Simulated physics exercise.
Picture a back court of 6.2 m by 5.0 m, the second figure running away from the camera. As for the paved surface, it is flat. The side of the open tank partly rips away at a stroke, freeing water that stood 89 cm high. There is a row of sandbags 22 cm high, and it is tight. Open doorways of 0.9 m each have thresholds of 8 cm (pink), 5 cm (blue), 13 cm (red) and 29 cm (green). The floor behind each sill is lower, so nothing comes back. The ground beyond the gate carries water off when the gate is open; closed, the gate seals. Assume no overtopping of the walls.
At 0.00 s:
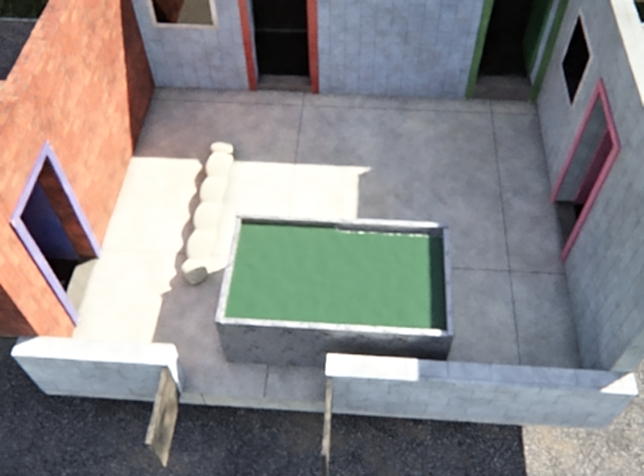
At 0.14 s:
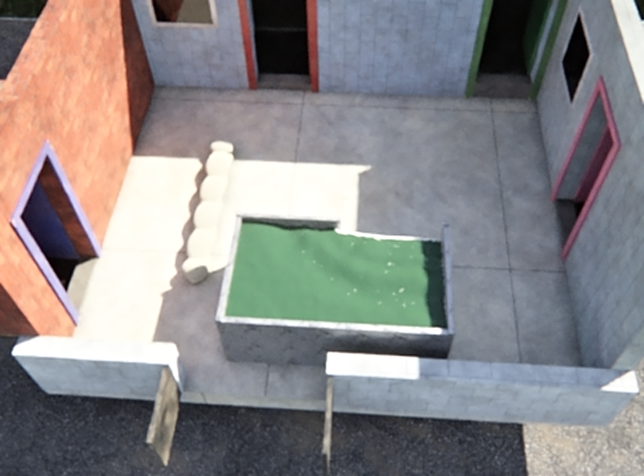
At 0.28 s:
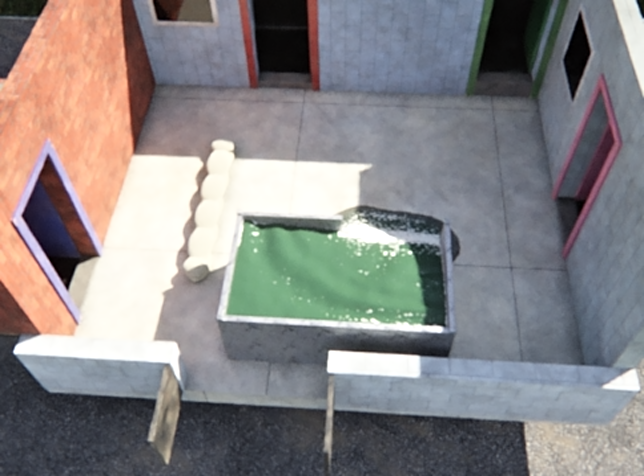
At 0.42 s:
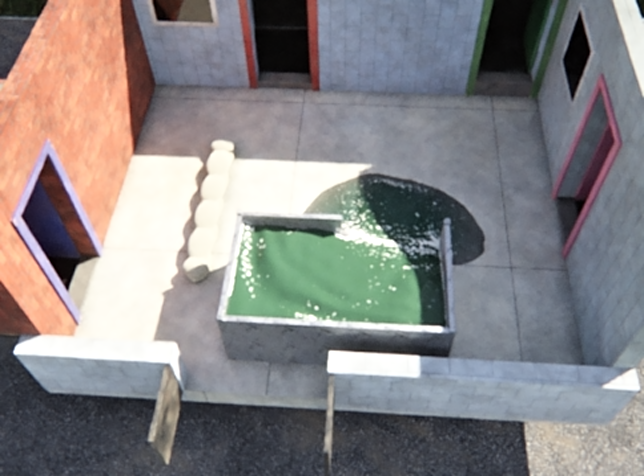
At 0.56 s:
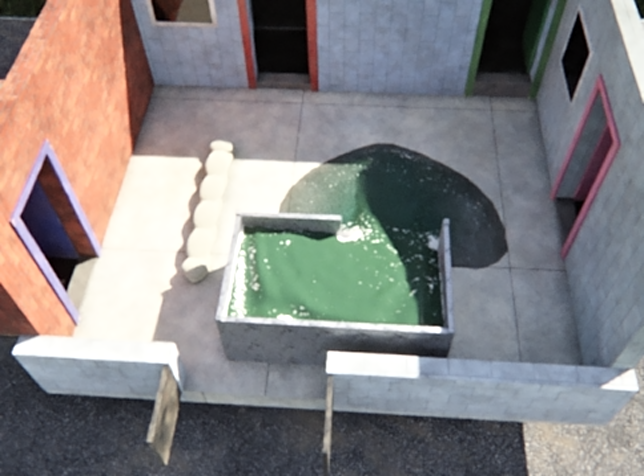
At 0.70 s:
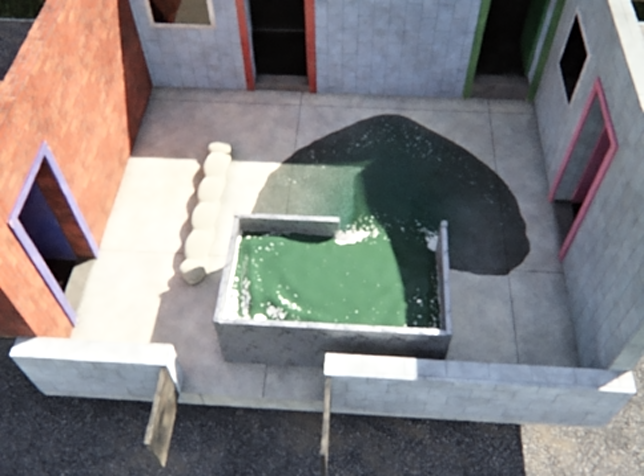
At first, a rectangular open tank of green water sits still in a walled court beside a row of pale sandbags. Then part of its far side gives way, the surface ripples and drops slightly, and foaming water pours through the gap, spreading across the paving in a widening dark, rounded pool.
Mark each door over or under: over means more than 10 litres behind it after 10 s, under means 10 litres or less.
Pink door over, blue door over, red door over, green door over.
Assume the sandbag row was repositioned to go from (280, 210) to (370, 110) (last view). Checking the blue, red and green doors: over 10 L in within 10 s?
Blue beyond the limit, red within the limit, green beyond the limit.
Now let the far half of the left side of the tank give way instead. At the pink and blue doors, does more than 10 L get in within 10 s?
At pink the amount is beneath the mark, while at blue it is higher than the mark.
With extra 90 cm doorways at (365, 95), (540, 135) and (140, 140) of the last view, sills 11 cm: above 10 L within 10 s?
Per doorway, in order: Sufficient / sufficient / sufficient.
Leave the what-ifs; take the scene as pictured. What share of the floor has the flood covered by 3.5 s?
Around 60 per cent.
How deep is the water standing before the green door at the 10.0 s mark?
It's some 9.5 centimetres deep.
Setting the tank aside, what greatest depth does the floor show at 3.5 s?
Peak depth: Approx. 26 cm.
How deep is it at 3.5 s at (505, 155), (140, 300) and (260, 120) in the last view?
Roughly 23, 0, 12 cm.
After 1.4 s water covers 50 % of the floor and is deepest (43 cm) near (407, 260); pink door 4 cm at the sill, 0 L in, blue door not reached, red door 19 cm at the sill, 0 L in, green door 26 cm at the sill, 0 L in.
After 2.2 s water covers 50 % of the floor and is deepest (48 cm) near (531, 108); pink door 7 cm at the sill, 6 L in, blue door not reached, red door 19 cm at the sill, 15 L in, green door 42 cm at the sill, 15 L in.
After 3.5 s water covers 60 % of the floor and is deepest (26 cm) near (149, 101); pink door 12 cm at the sill, 12 L in, blue door not reached, red door 16 cm at the sill, 28 L in, green door 24 cm at the sill, 44 L in.
After 6.0 s water covers 95 % of the floor and is deepest (22 cm) near (110, 355); pink door 13 cm at the sill, 43 L in, blue door 5 cm at the sill, 0 L in, red door 10 cm at the sill, 34 L in, green door 12 cm at the sill, 45 L in.
After 10.0 s water covers 95 % of the floor and is deepest (14 cm) near (216, 347); pink door 8 cm at the sill, 58 L in, blue door 14 cm at the sill, 81 L in, red door 11 cm at the sill, 36 L in, green door 9 cm at the sill, 45 L in.
